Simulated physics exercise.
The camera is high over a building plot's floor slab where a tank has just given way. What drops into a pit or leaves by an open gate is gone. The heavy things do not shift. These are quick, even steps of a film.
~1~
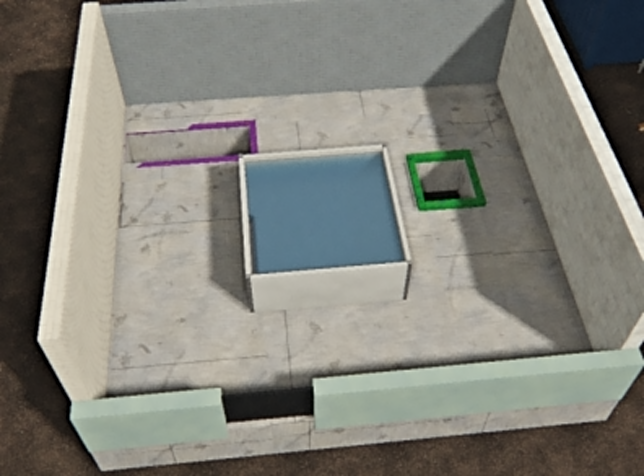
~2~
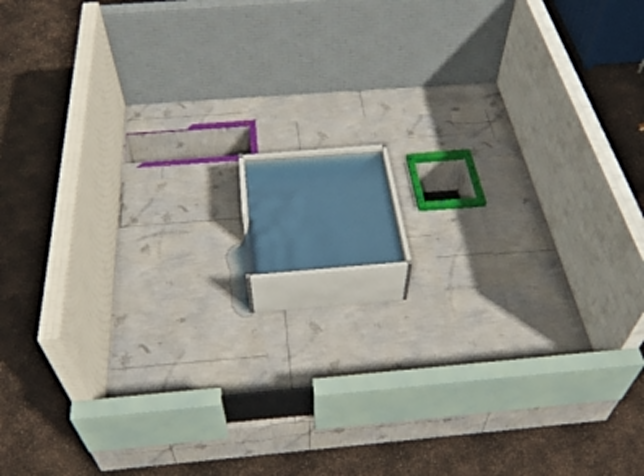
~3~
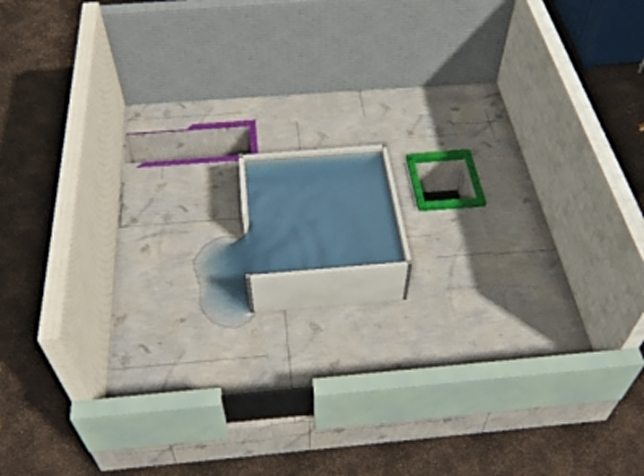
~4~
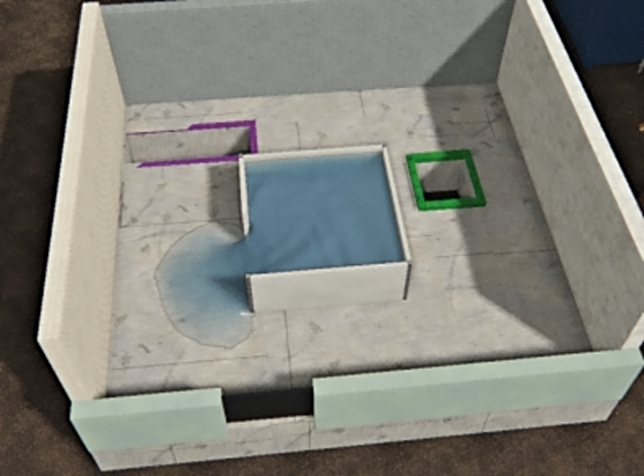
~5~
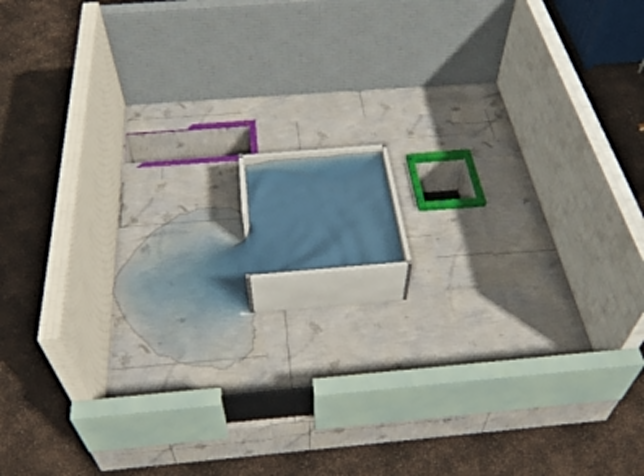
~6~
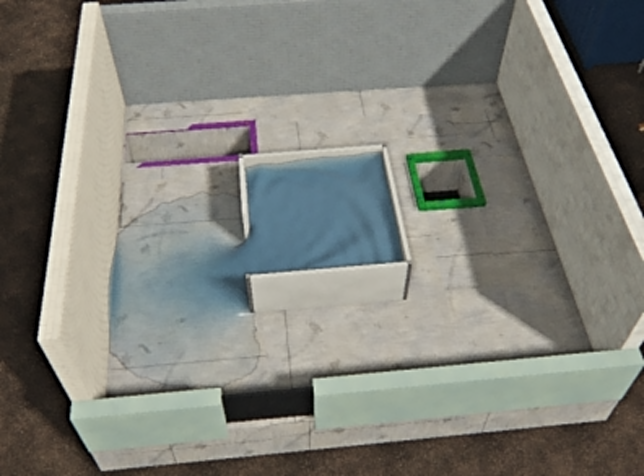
On a walled floor slab, water pouring from the left side of a square tank and spreading across to the left wall.
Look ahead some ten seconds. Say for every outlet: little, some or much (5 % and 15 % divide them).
In the end: The gate takes less than 5 %; the purple pit takes more than 15 %; the green pit takes less than 5 %.
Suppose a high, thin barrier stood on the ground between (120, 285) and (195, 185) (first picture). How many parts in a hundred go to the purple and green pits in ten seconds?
Roughly, in per cent: Purple 10, green 0.
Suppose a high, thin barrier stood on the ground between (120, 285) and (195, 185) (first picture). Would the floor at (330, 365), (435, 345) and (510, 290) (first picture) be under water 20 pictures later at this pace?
In that order: Under water, under water, under water.
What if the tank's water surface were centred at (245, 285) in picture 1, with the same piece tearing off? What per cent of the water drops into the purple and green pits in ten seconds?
In per cent: Purple 35, green 0.
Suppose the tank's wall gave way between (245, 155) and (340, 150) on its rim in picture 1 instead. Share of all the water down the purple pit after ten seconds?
Parts in a hundred: Purple 45.
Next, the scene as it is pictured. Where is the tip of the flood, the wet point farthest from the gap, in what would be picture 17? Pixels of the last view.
At about (124, 132).
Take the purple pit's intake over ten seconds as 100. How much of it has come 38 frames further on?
Close to 70 %.
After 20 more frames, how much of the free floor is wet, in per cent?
Roughly 45 per cent.
A moment on, water covers 20 % of the floor; the gate 0 %, the purple pit 0 %, the green pit 0 %.
Next, water covers 25 % of the floor; the gate 0 %, the purple pit 2 %, the green pit 0 %.
Then, water covers 45 % of the floor; the gate 0 %, the purple pit 9 %, the green pit 0 %.
Later, water covers 65 % of the floor; the gate 0 %, the purple pit 19 %, the green pit 0 %.
In the end, water covers 85 % of the floor; the gate 0 %, the purple pit 28 %, the green pit 0 %.
